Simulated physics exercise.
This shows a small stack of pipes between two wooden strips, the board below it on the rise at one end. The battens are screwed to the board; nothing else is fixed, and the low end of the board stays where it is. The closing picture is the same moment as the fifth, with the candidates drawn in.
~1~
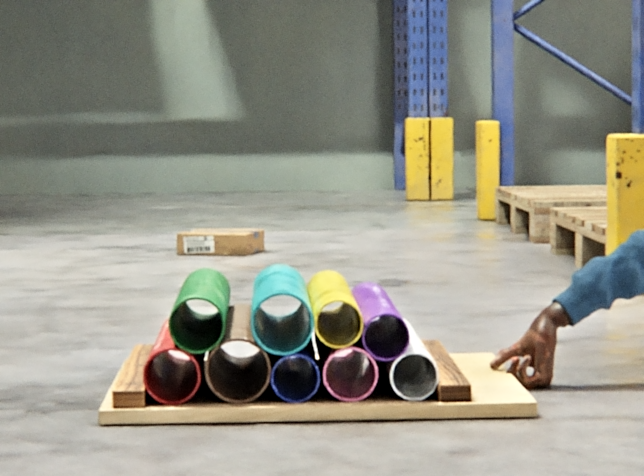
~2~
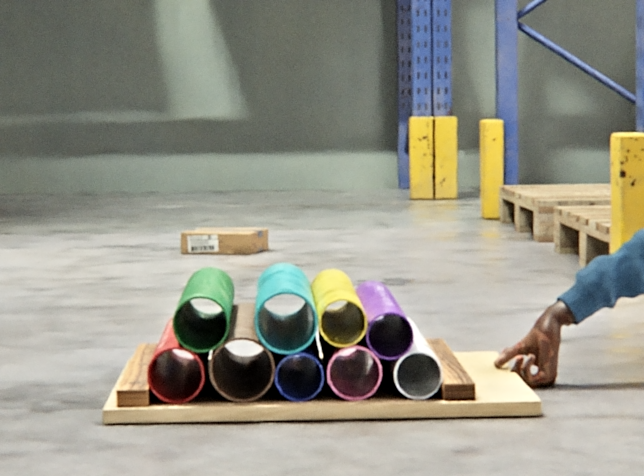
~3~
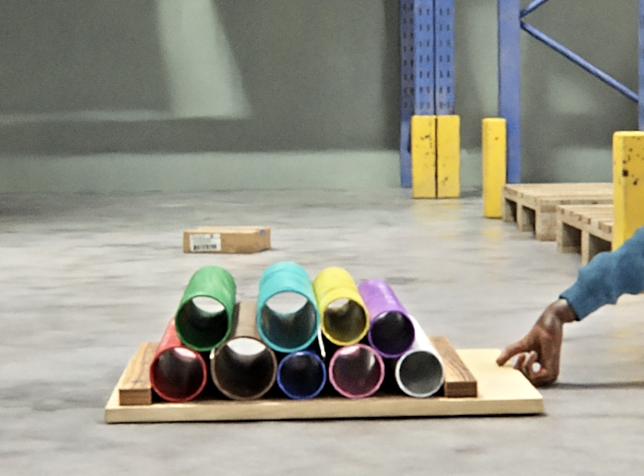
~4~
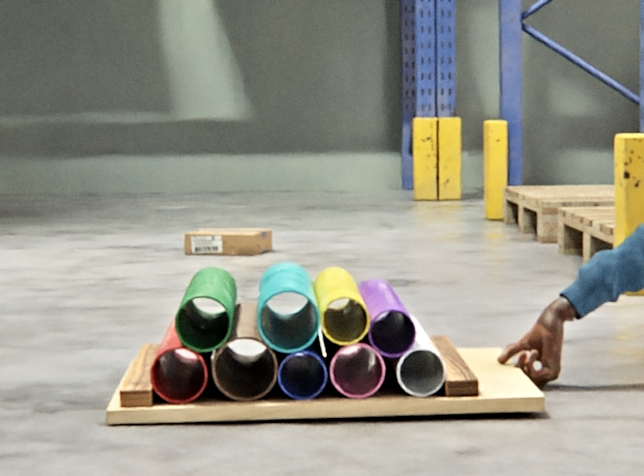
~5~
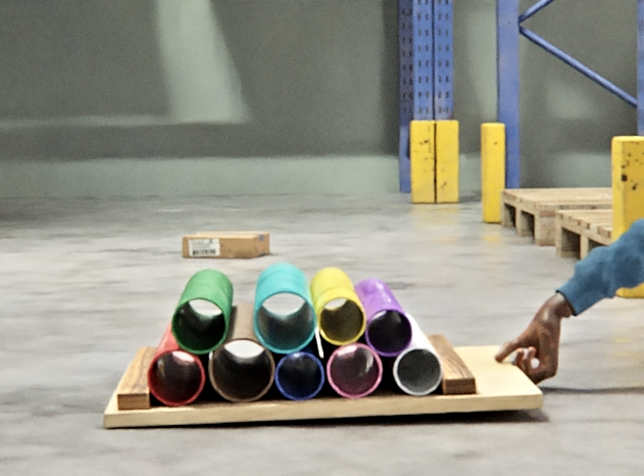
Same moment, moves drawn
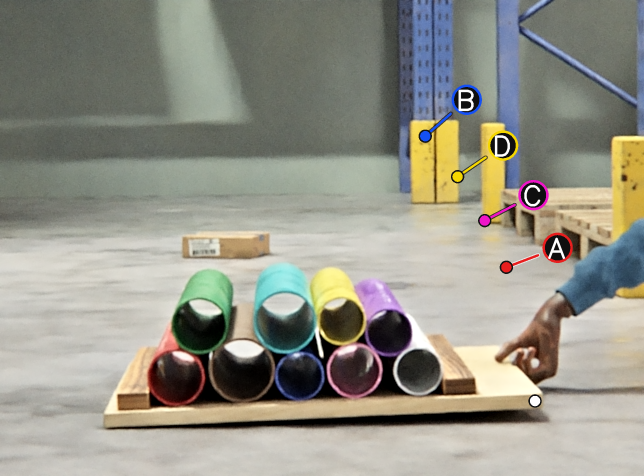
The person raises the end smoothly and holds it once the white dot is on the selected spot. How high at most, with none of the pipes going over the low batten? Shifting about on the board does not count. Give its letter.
A is the limit.
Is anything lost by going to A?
No.
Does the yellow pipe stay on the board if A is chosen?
Yes.
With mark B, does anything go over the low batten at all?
At B: Yes.
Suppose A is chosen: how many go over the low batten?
The count is none.
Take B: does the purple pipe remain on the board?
No.
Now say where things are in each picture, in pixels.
The first picture shows white pipe (414, 376); turquoise pipe (282, 324); green pipe (197, 325).
The second picture shows green pipe (201, 324); purple pipe (390, 336).
The third picture shows board (320, 374); white pipe (421, 372); brown pipe (244, 368).
The fourth picture shows board (321, 374); red pipe (179, 375); brown pipe (245, 369).
The fifth picture shows board (319, 375); red pipe (176, 377); brown pipe (242, 370).
On the copy, A at (506, 267); B at (425, 136); C at (485, 221); D at (458, 177); the white dot at (535, 401).
On A. First, board at 14°.
Then, board at 20°.
Finally, board at 20°, none over the low batten.
By contrast, B four over the low batten (turquoise, green, purple, yellow); C three over the low batten (turquoise, green, yellow); D three over the low batten (turquoise, green, yellow).
